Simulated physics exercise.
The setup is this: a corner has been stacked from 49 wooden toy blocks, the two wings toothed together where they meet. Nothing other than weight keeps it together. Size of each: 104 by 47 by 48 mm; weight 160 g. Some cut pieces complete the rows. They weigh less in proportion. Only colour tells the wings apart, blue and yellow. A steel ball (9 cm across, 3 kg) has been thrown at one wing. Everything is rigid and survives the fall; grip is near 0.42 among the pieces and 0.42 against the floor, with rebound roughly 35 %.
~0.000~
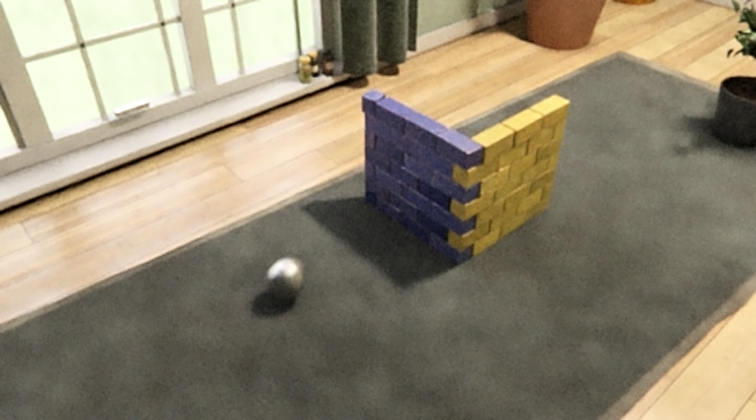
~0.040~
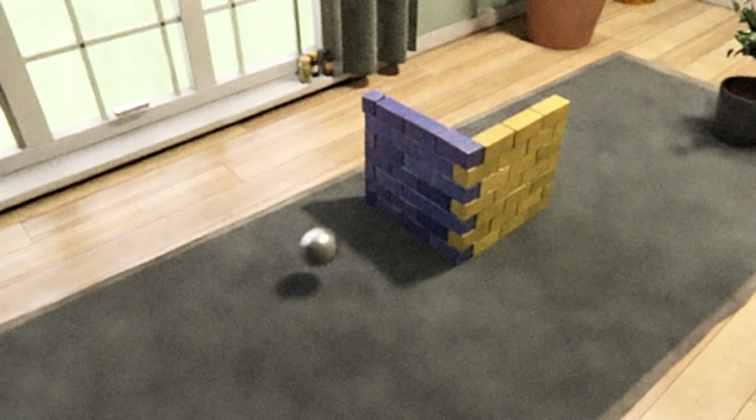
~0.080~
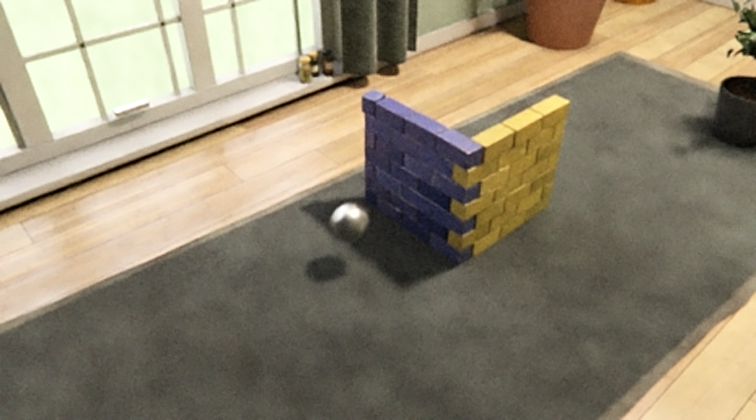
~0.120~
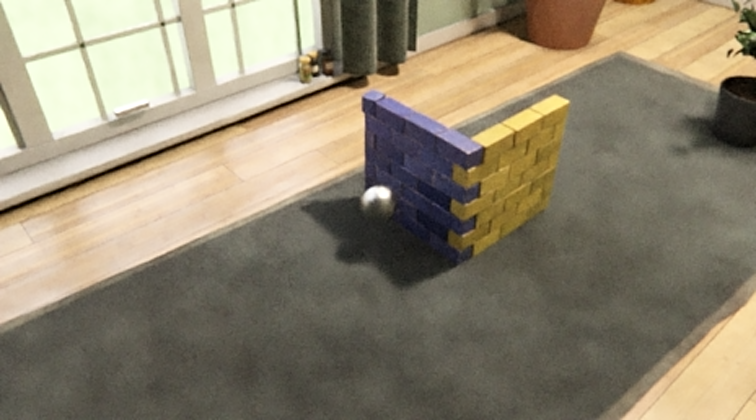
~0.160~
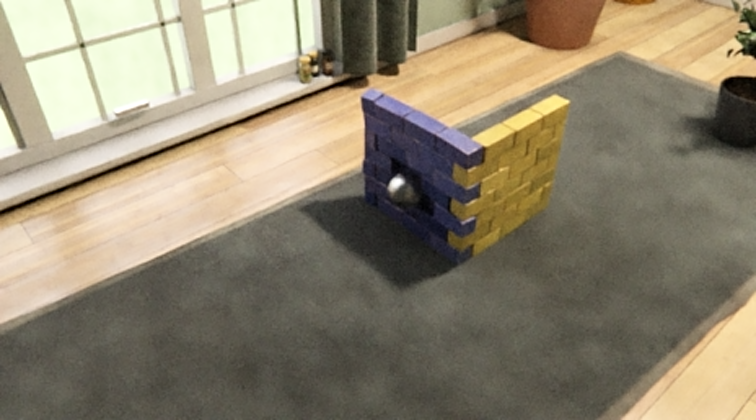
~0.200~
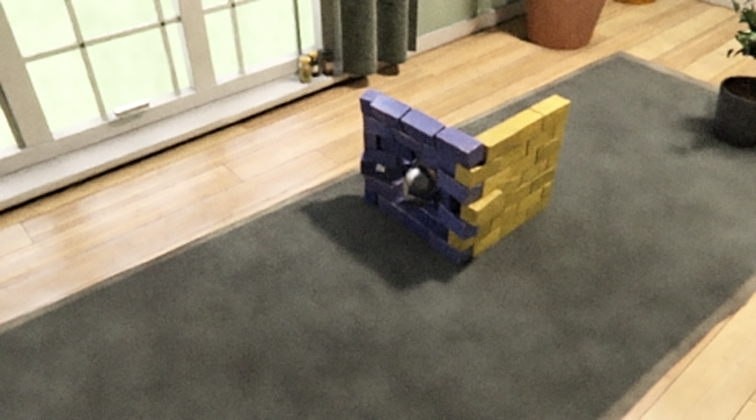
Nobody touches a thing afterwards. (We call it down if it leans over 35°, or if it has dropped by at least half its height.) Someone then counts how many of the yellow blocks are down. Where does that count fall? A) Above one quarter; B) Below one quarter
Option B: Below one quarter.
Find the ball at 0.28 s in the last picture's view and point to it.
Pixel position: Around (454, 172).
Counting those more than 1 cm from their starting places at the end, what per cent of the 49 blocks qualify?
40 per cent.
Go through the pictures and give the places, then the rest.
In the first picture (places mark the middle of the side facing us), ball (286, 279) 34 cm from contact, 2.7 m/s; top yellow block (493, 134); top blue block (368, 107); nothing disturbed.
The second picture shows ball (319, 248) 24 cm from contact, 2.6 m/s; top yellow block (493, 134).
The third picture shows ball (350, 223) 15 cm from contact, 2.5 m/s; top yellow block (493, 134).
The fourth picture shows ball (380, 203) 48 mm from contact, 2.4 m/s; top yellow block (493, 134).
The fifth picture shows ball (406, 191) after contact, 1.6 m/s; top yellow block (493, 134); top blue block (368, 106) leaning 5°; steepest lean 7°, the block at (388, 117); 16 disturbed, none down.
The sixth picture shows ball (423, 179) after contact, 1.6 m/s; top yellow block (496, 134) leaning 3°; top blue block (367, 107) leaning 7°; steepest lean 21°, the block at (386, 119); 24 disturbed, none down.
After 0.28 s, ball still moving; none of the 24 yellow blocks down (5 of 49 in all colours); top yellow block shifted 9 mm; top blue block leaning 8°.
After 0.40 s, ball still moving; none of the 24 yellow blocks down (9 of 49 in all colours); top yellow block shifted 8 mm; top blue block leaning 23°.
After 0.56 s, ball still moving; none of the 24 yellow blocks down (13 of 49 in all colours); top yellow block shifted 8 mm; top blue block on its side.
After 0.76 s, ball still moving; none of the 24 yellow blocks down (14 of 49 in all colours); top yellow block shifted 8 mm; top blue block leaning 65°, 23 cm lower.
At rest (1.6 s), ball rolling away; none of the 24 yellow blocks down (14 of 49 in all colours); top yellow block shifted 8 mm; top blue block 29 cm lower. That is 0 per cent. As the last picture would show them, middles, top yellow block near (495, 144), top blue block near (426, 208).
